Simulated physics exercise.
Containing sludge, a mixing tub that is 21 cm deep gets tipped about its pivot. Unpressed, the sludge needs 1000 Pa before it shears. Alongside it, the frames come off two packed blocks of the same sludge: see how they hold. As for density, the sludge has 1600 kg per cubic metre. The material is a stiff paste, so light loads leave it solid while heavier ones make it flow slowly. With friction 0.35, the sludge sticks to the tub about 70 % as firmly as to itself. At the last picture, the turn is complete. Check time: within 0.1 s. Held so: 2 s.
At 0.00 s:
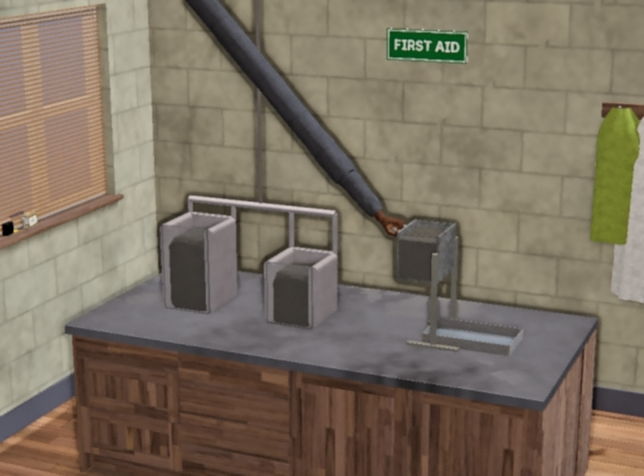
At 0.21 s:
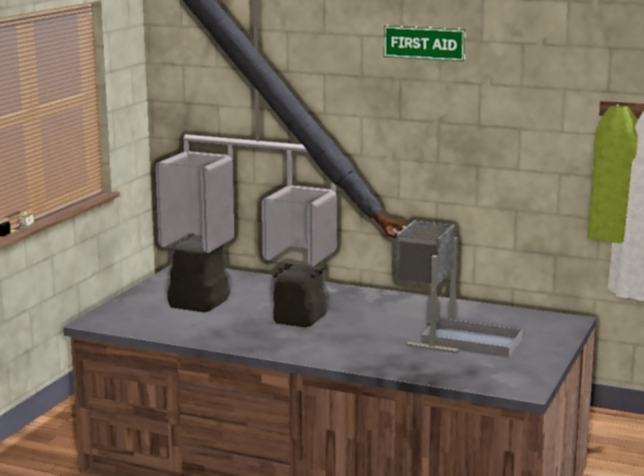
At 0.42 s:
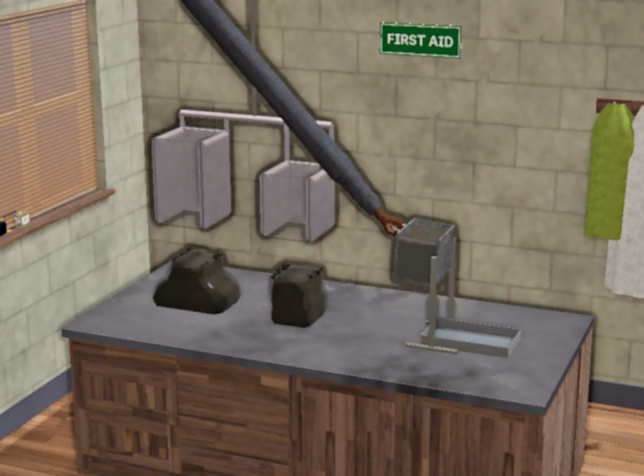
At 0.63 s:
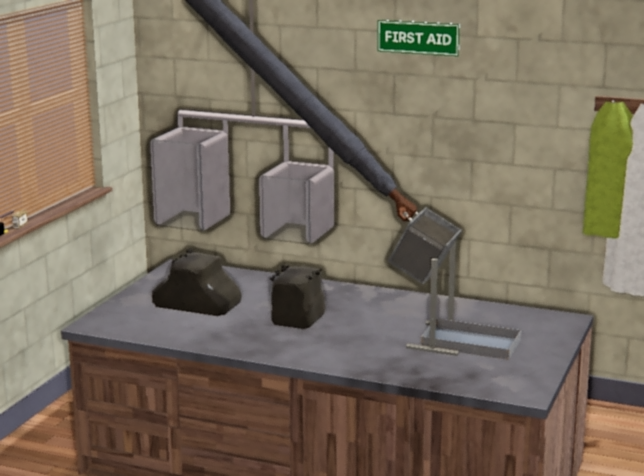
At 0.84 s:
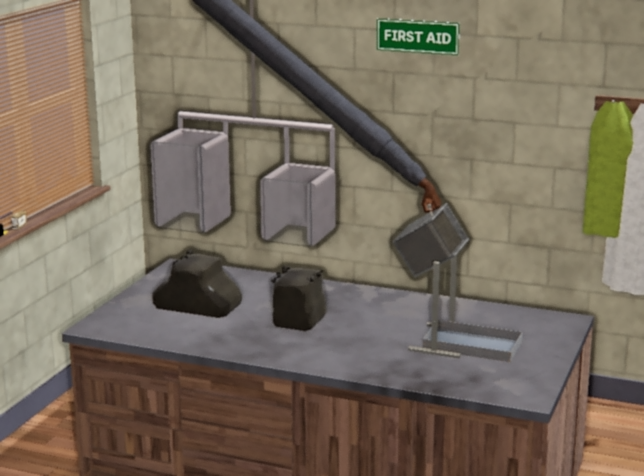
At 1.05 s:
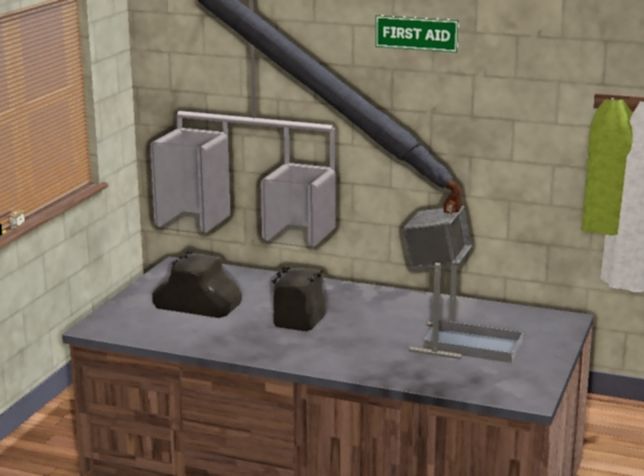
On a grey counter, two pale open moulds rose off two dark blocks, the left one slumping lower and wider, and then a dark mechanical arm tilted a grey tub on its stand.
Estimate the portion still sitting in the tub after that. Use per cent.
The portion still in the tub is near 100 %.
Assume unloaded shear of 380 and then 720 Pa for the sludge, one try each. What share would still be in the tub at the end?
First try roughly 85 per cent, second try roughly 100 per cent.
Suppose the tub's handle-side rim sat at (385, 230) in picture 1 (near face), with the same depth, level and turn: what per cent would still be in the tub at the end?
100 %, roughly.
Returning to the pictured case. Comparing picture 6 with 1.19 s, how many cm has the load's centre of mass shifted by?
It has moved close to 0 cm.
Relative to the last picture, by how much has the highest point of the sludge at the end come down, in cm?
About 0 cm.
After 1.19 s, the tub is at 77 degrees and holds 100 %.
After 1.36 s, the tub is at 77 degrees and holds 100 %.
After 1.53 s, the tub is at 77 degrees and holds 100 %.
After 1.70 s, the tub is at 77 degrees and holds 100 %.
After 3.05 s, the tub is at 77 degrees and holds 100 %.
